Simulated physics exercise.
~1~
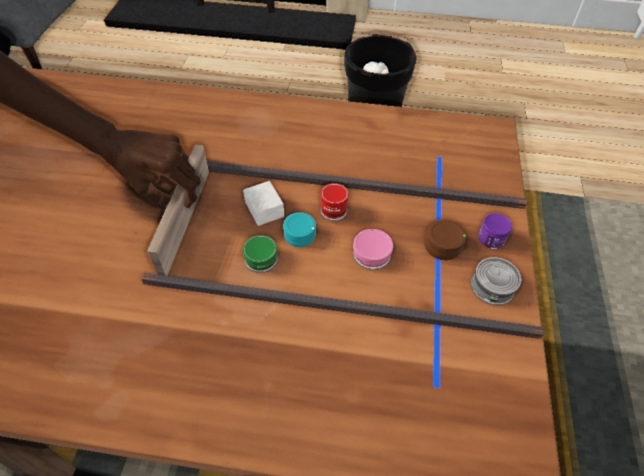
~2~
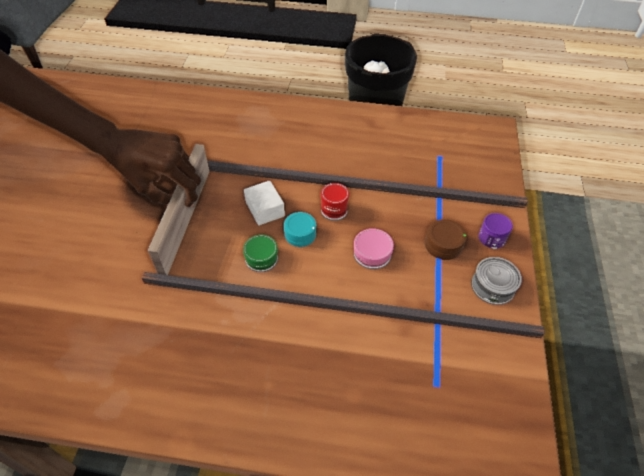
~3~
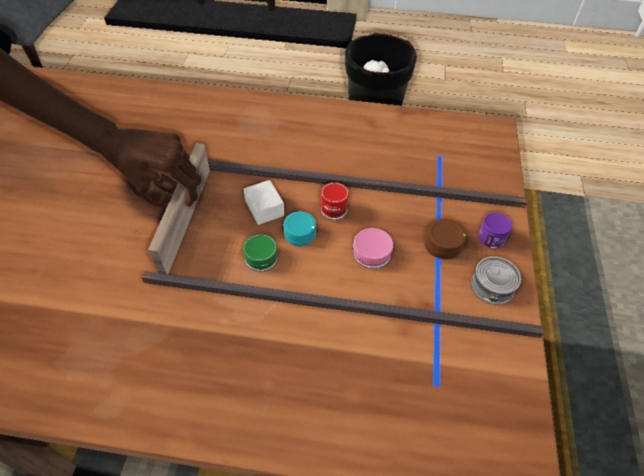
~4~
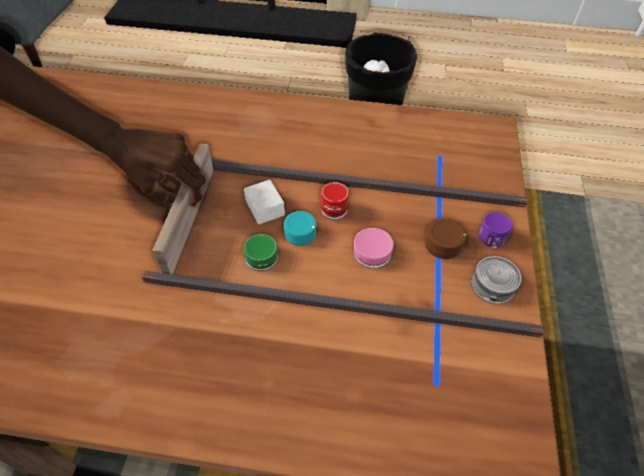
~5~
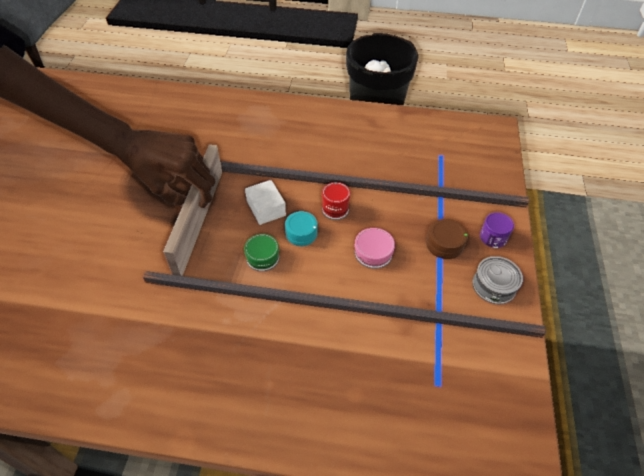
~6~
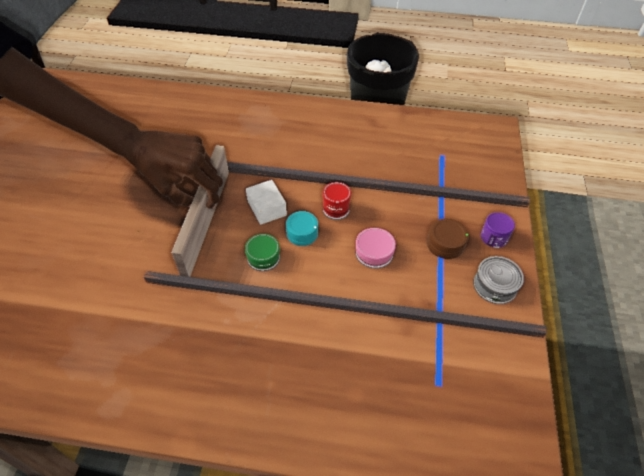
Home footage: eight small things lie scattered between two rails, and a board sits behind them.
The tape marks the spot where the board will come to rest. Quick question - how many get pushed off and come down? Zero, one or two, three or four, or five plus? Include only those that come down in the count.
Those that leave the table: Not one.
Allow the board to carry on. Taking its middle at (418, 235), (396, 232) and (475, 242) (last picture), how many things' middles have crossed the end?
0; 0; 2.
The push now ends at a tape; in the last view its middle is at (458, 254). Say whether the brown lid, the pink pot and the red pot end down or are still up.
Going one by one, the brown lid is not lost, the pink pot is not lost, the red pot is not lost.
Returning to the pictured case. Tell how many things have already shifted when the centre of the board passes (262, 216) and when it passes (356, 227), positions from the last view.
The first count is 3, and then it's 5.
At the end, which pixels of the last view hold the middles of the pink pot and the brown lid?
The first comes to rest at (494, 276), and the second at (496, 244).
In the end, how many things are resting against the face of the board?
The number is 3.
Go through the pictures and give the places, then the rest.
The first picture shows purple tub (495, 232); grey pot (495, 281); brown lid (445, 240); board (182, 207); tape (438, 253).
The second picture shows grey pot (496, 281); board (182, 207).
The third picture shows brown lid (445, 239); green pot (261, 253).
The fourth picture shows purple tub (495, 230); red pot (335, 201).
The fifth picture shows grey pot (497, 280); white block (266, 202).
The sixth picture shows purple tub (497, 230); grey pot (498, 280); brown lid (447, 239); board (204, 208); tape (441, 251).
Soon after, none off yet; purple tub at rest near (497, 230); grey pot at rest near (498, 280); brown lid at rest near (447, 239).
At rest, the number that fall off is zero.
